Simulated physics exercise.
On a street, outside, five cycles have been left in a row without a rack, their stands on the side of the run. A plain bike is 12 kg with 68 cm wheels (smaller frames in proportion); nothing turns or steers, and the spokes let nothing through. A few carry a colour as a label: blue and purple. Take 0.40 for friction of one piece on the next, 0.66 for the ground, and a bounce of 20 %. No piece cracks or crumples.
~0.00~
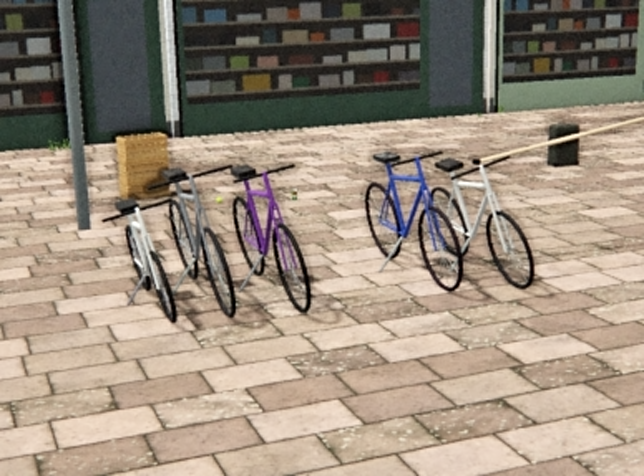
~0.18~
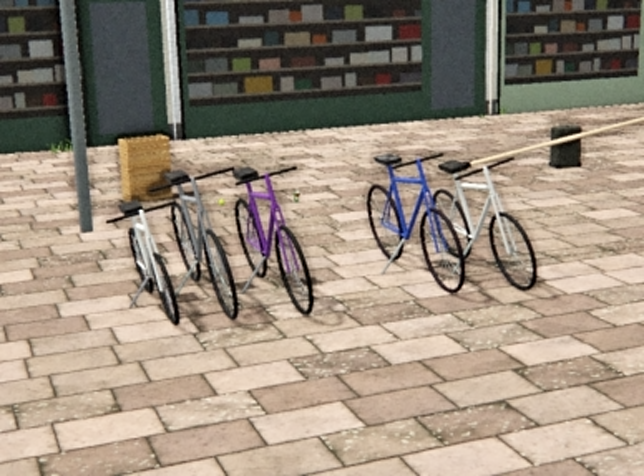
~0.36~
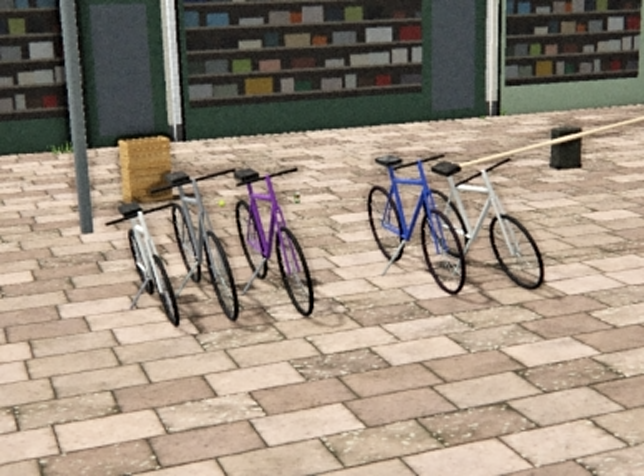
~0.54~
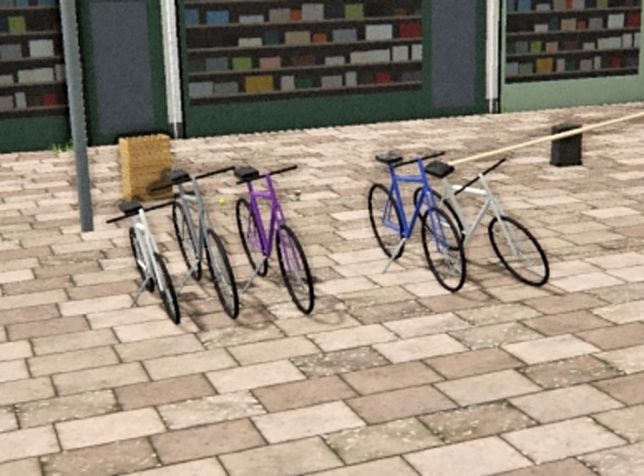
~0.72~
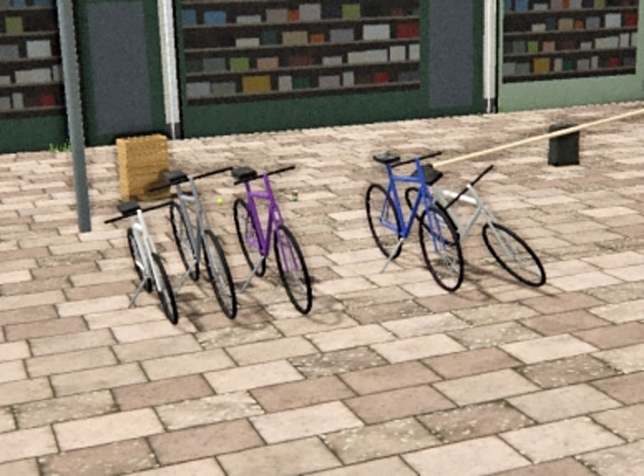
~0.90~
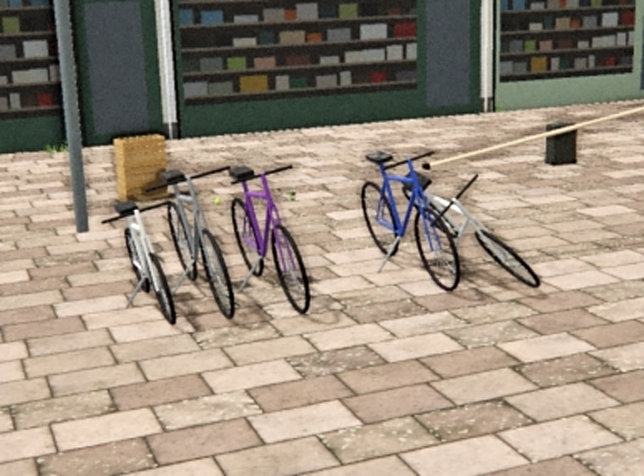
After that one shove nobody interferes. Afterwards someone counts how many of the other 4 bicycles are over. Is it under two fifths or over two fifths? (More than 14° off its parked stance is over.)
Less than two fifths of them.
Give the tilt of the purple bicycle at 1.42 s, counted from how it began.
Some 0°.
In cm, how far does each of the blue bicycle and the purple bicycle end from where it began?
About: Blue 70, purple 0.
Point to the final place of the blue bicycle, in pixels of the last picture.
Near (343, 261).
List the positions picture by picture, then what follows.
In the first picture (places mark the middle of the side facing us), pole end (479, 163) 13 cm from the first bicycle; purple bicycle (298, 254); blue bicycle (376, 219); the rest undisturbed.
Pole end (470, 166) 13 mm from the first bicycle; blue bicycle (378, 221), in the second picture.
Pole end pushing; purple bicycle (301, 257); the rest undisturbed, in the third picture.
Pole end pushing; blue bicycle (379, 220); the rest undisturbed, in the fourth picture.
Pole end pushing; blue bicycle (376, 220); the rest undisturbed, in the fifth picture.
Pole end (429, 167) stopped; blue bicycle (371, 221) leaning 3°; purple bicycle (297, 254); one has shifted, in the sixth picture.
After 1.42 s, none of the 4 other bicycles over, 1 disturbed; blue bicycle leaning 14°.
After 1.96 s, 1 of the 4 other bicycles over; blue bicycle leaning 43°.
After 2.26 s, 1 of the 4 other bicycles over; blue bicycle lying flat.
At rest (3.1 s), 1 of the 4 other bicycles over; blue bicycle lying flat; purple bicycle unmoved. That is 25 per cent. Three left standing. As the last picture would show them, middles, blue bicycle near (342, 261), purple bicycle near (260, 229).
